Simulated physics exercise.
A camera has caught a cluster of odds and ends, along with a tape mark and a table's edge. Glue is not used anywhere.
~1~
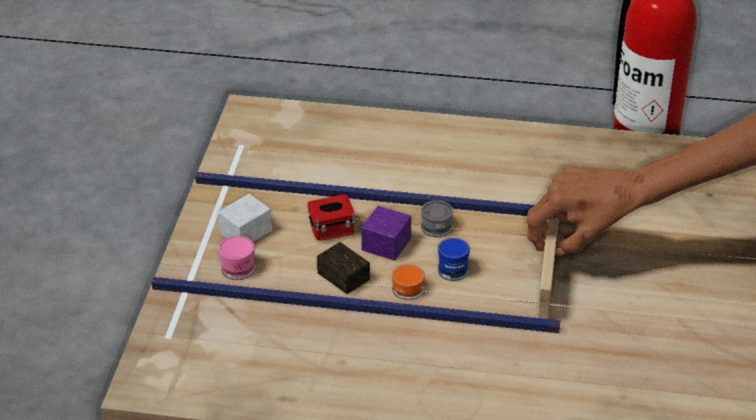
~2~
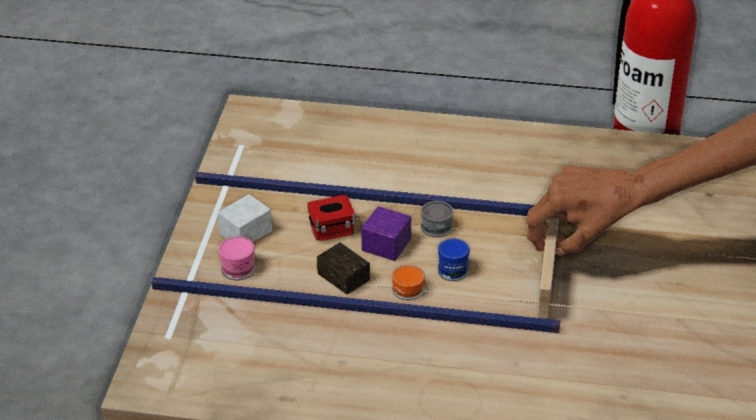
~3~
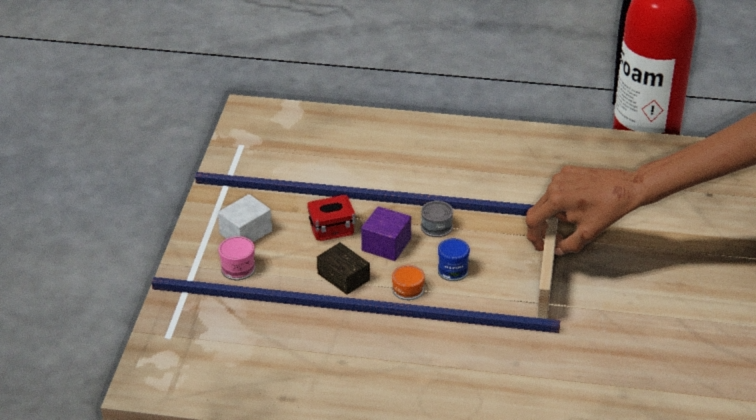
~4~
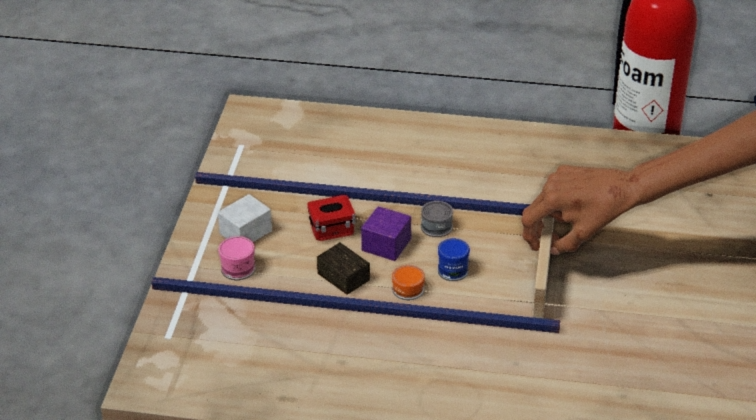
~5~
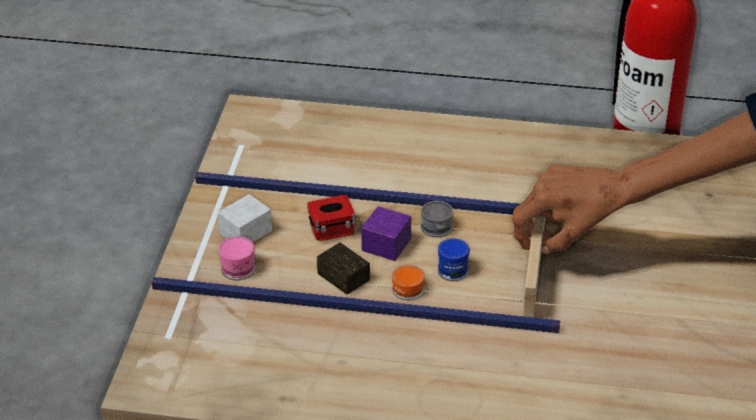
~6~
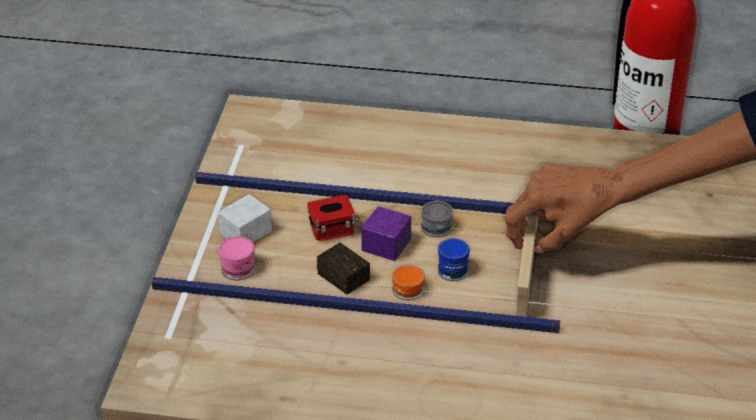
On a wooden table between two blue rails, a hand held a wooden bar still, then slid it slightly left, while the small blocks, tubs and red case stayed put.
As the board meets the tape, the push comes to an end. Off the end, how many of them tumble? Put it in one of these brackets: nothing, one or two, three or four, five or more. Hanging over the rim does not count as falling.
Once the push stops, three or four will be gone from the table.
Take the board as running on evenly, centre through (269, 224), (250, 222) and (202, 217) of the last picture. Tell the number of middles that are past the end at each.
Middles past end - pos 1: 0, pos 2: 0, pos 3: 4.
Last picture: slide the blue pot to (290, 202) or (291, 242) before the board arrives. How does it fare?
In turn it is lost; falls.
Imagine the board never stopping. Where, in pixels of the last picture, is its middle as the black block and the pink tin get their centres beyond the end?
The black block puts it at (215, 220), the pink tin at (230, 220).
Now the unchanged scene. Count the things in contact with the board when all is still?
4 are in contact with it.
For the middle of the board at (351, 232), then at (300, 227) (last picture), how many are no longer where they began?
Up to then 6, and up to the other point 8.
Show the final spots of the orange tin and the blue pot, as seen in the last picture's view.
I'd say approximately (176, 268) and then (189, 230).
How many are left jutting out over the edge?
That'd be 1.
Early on, none off yet; white block at rest near (245, 222); pink tin at rest near (237, 259); red case moving near (327, 216).
Finally, the number that fall off is three or four; lost, black block, red case, pink tin and white block.
